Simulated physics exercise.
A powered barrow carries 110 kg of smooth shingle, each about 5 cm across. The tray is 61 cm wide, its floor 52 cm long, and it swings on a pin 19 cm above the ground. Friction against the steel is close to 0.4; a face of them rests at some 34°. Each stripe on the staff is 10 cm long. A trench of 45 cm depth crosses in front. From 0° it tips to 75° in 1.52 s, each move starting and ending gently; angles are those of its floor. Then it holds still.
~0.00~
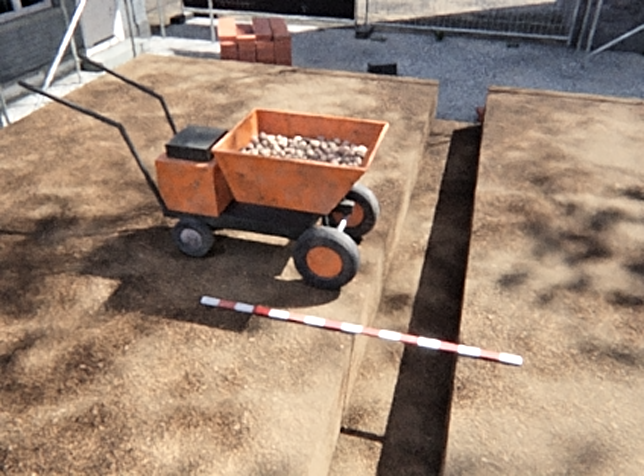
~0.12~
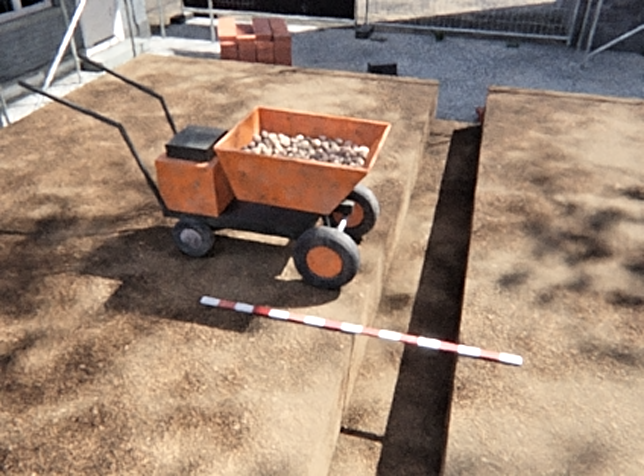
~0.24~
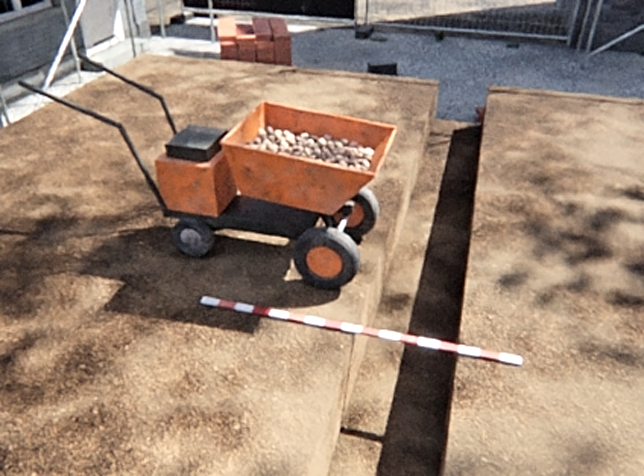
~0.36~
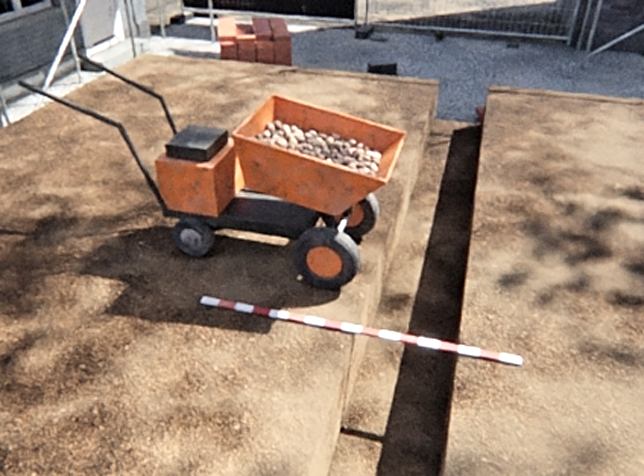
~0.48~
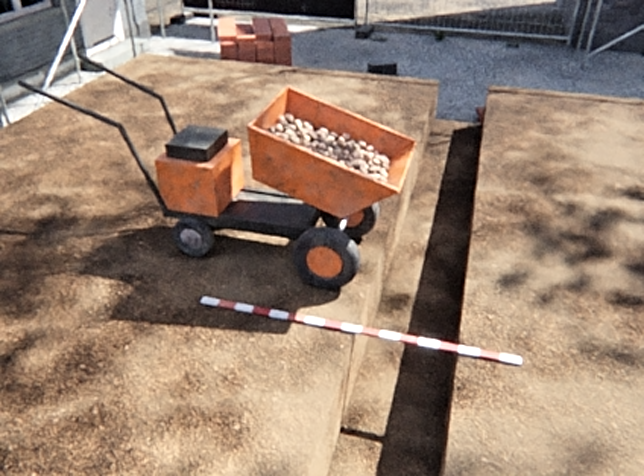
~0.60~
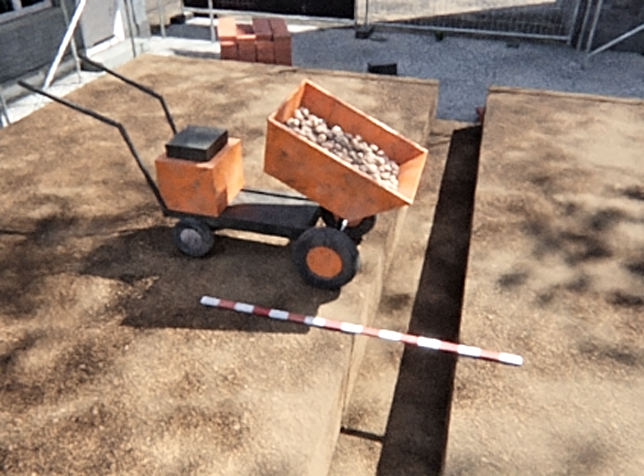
An orange powered barrow loaded with smooth stones stood beside a narrow trench, behind a red and white striped staff, and its tray slowly tilted forward to the right while the wheels stayed still.
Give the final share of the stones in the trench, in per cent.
Some 52 per cent of it.
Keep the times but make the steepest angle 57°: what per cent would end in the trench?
Then about 30 per cent.
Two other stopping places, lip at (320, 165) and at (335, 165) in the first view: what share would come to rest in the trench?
Near 100 per cent from the first place, 95 from the second.
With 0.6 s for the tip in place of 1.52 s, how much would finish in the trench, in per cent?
It would be near 30 per cent.
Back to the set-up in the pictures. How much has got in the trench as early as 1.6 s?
Some 20 per cent.
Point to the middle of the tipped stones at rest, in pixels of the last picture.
Around (455, 323).
After 1.1 s the floor is at 63°; 99 % in the tray, 1 % in the trench; the foremost stones are at (451, 240).
After 1.6 s the floor is at 75°; 46 % in the tray, 19 % in the trench, 34 % past the trench; the foremost stones are at (555, 293).
After 2.0 s the floor is at 75°; 18 % in the tray, 35 % in the trench, 48 % past the trench; the foremost stones are at (614, 296).
After 3.9 s the floor is at 75°; 0 % in the tray, 52 % in the trench, 48 % past the trench; the foremost stones are at (643, 306).
